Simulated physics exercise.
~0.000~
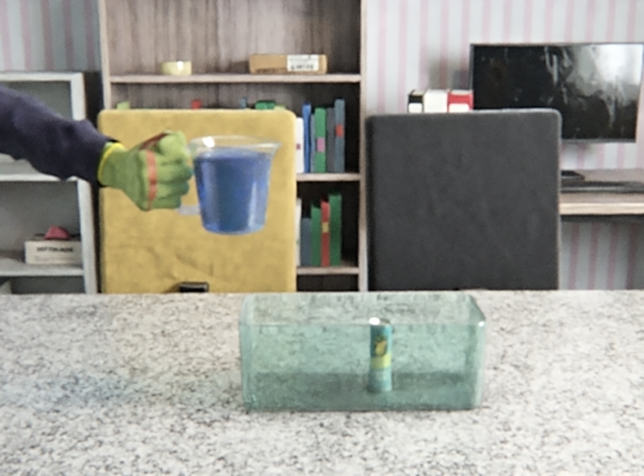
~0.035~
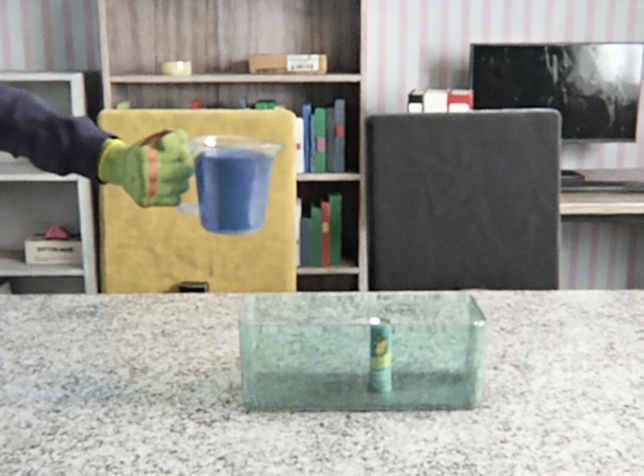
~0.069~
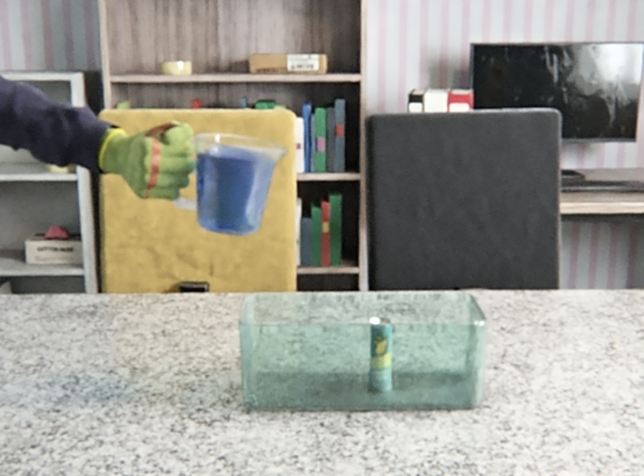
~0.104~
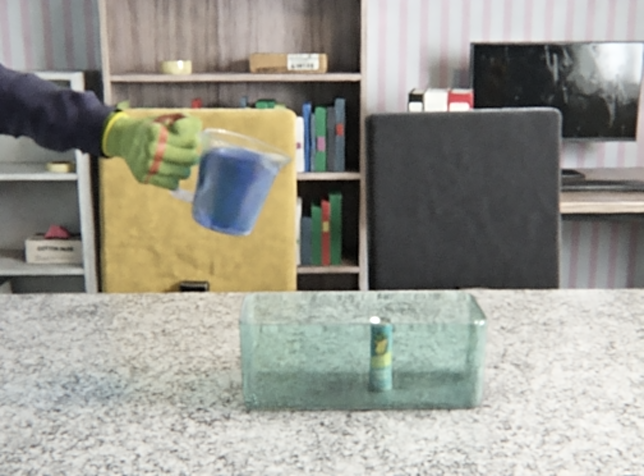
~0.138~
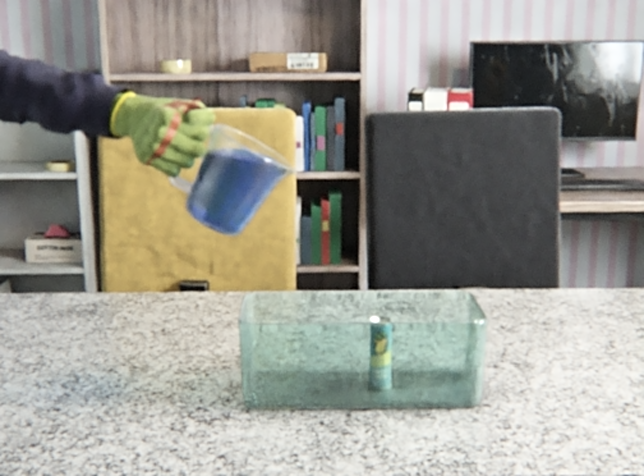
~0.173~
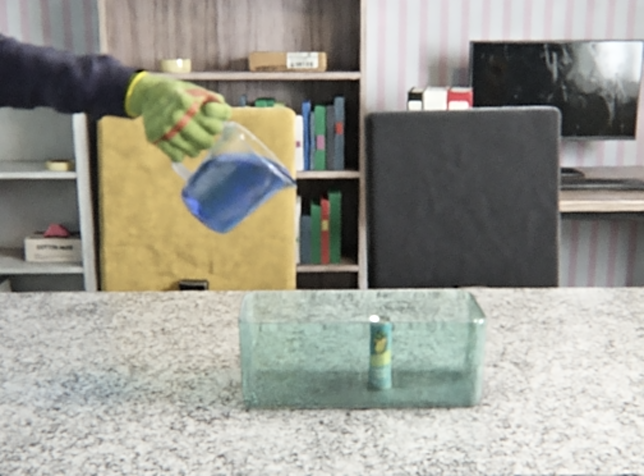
Gloved hand tilting a clear measuring jug of blue water rightwards above a glass basin with a small tin standing inside.
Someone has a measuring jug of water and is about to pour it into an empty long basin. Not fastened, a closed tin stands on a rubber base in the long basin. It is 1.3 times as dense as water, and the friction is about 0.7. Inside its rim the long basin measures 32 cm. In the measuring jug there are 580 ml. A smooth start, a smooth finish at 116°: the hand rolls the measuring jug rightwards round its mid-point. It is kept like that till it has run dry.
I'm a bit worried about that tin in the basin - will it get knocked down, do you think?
It will stay erect.
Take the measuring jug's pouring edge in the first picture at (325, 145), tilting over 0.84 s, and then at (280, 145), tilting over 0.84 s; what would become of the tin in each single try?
Trial 1 - tin tips; trial 2 - tin stays standing.
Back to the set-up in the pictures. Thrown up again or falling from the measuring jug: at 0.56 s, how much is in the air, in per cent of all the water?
Around 14 percent of it is airborne.
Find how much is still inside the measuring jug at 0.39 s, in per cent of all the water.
Near 32 in a hundred.
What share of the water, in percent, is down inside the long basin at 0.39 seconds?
About 28%.
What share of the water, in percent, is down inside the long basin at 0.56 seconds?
It works out near 82 per cent.
By 0.39 s the tilt is 116° and 33 per cent is still to pour; the tin stands where it began.
By 0.56 s the tilt is 116° and 3 per cent is still to pour; the tin stands where it began.
By 0.73 s the tilt is 116° and 0 per cent is still to pour; the tin stands where it began.
By 0.91 s the tilt is 116° and 0 per cent is still to pour; the tin stands where it began.
At rest the tin stands where it began.
